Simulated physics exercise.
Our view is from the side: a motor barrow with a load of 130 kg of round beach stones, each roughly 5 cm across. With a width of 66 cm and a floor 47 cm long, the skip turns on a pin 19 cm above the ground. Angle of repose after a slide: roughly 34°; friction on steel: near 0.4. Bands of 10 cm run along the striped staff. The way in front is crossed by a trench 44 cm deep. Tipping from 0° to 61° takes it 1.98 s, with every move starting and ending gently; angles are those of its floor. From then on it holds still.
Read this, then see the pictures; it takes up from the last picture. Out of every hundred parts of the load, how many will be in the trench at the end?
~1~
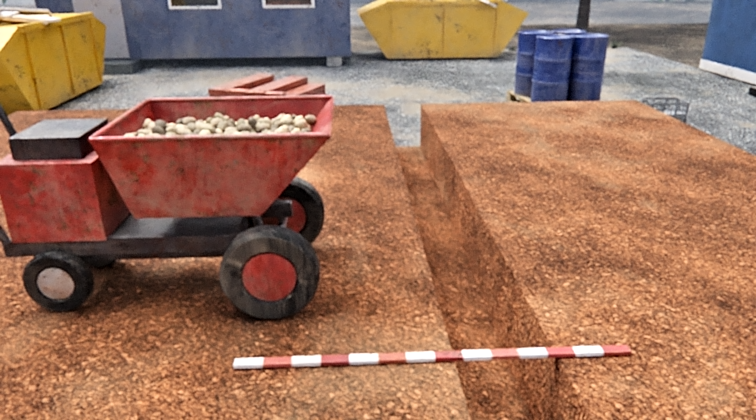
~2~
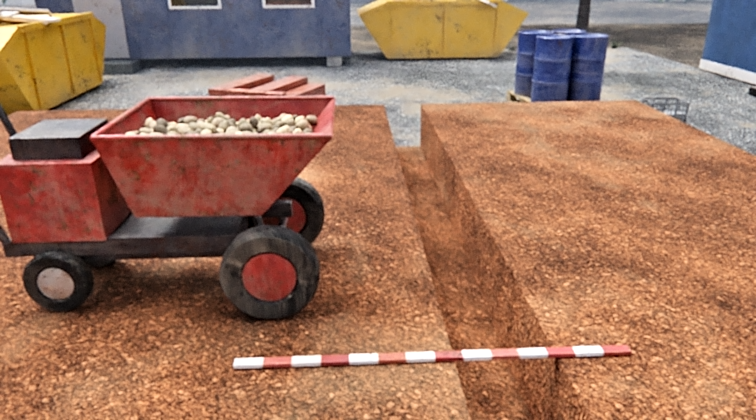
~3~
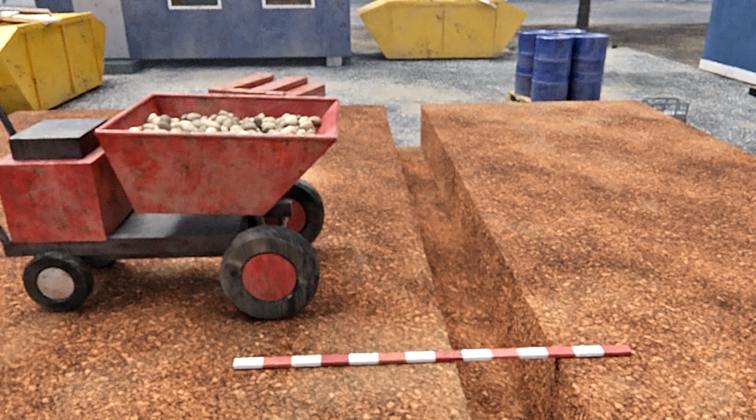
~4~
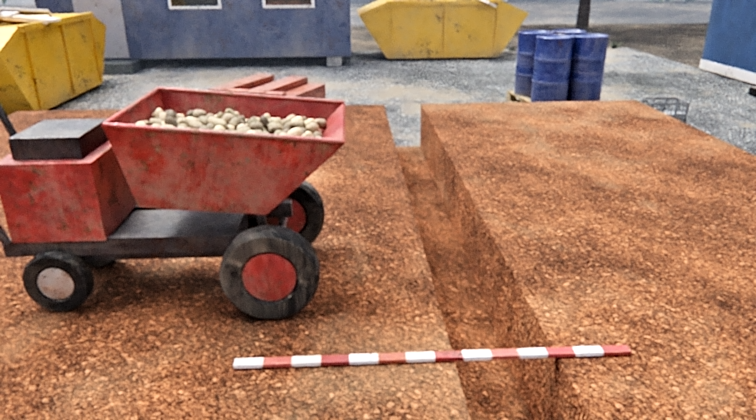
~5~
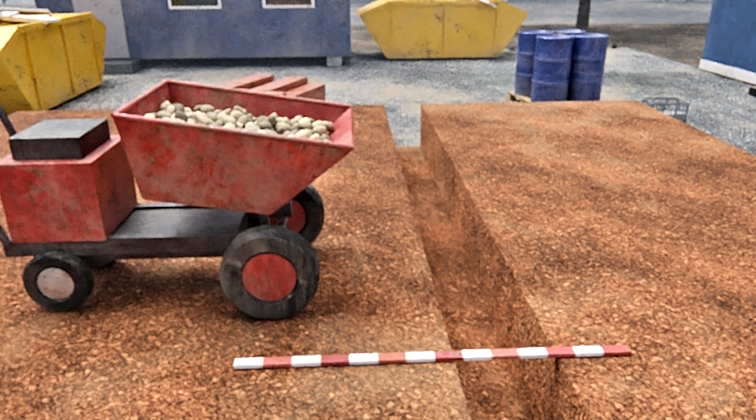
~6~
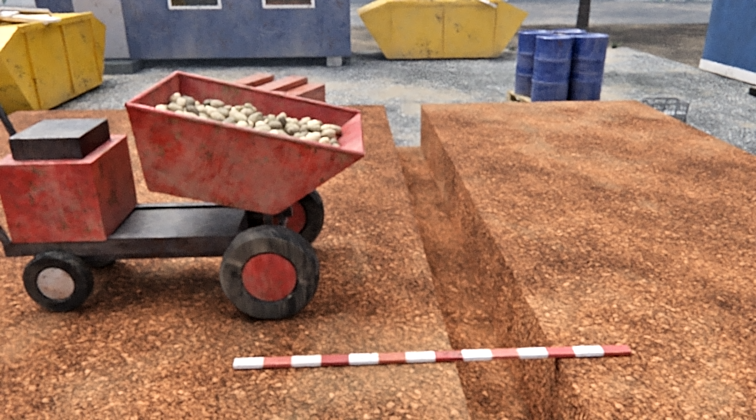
Close to 100 in every hundred.
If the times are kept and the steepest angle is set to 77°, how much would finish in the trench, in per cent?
Share in trench: Approx. 100%.
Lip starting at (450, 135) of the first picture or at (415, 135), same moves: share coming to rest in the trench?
From the first spot near 30, from the second near 55 per cent.
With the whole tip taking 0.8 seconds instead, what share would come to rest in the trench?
Roughly 95% would finish there.
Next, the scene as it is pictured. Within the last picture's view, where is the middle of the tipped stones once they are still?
I'd point to around (468, 340).
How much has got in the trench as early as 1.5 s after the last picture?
At that moment: Approx. 40 %.
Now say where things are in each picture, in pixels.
The skip is at 0°, its lip at (329, 136); the top of the load is at (238, 124), in the first frame.
Lip at (331, 136), floor tilted 1°, highest stones at (213, 125), in the second frame.
The skip is at 2°, its lip at (336, 139); the top of the load is at (197, 123), in the third frame.
Lip at (344, 142), floor tilted 5°, highest stones at (188, 118), in the fourth frame.
Lip at (353, 148), floor tilted 9°, highest stones at (178, 112), in the fifth frame.
The skip is at 13°, its lip at (364, 155); the top of the load is at (182, 105), in the sixth frame.
Then, 0.9 s after the last picture the floor is at 51°, 100 % in the skip; the foremost stones are at (409, 199).
Then, 1.5 s after the last picture the floor is at 61°, 59 % in the skip, 2 % short of the trench, 39 % in the trench; the foremost stones are at (507, 340).
Then, 1.8 s after the last picture the floor is at 61°, 36 % in the skip, 1 % short of the trench, 63 % in the trench; the foremost stones are at (511, 331).
Then, 3.8 s after the last picture the floor is at 61°, 0 % in the skip, 100 % in the trench; the foremost stones are at (515, 319).
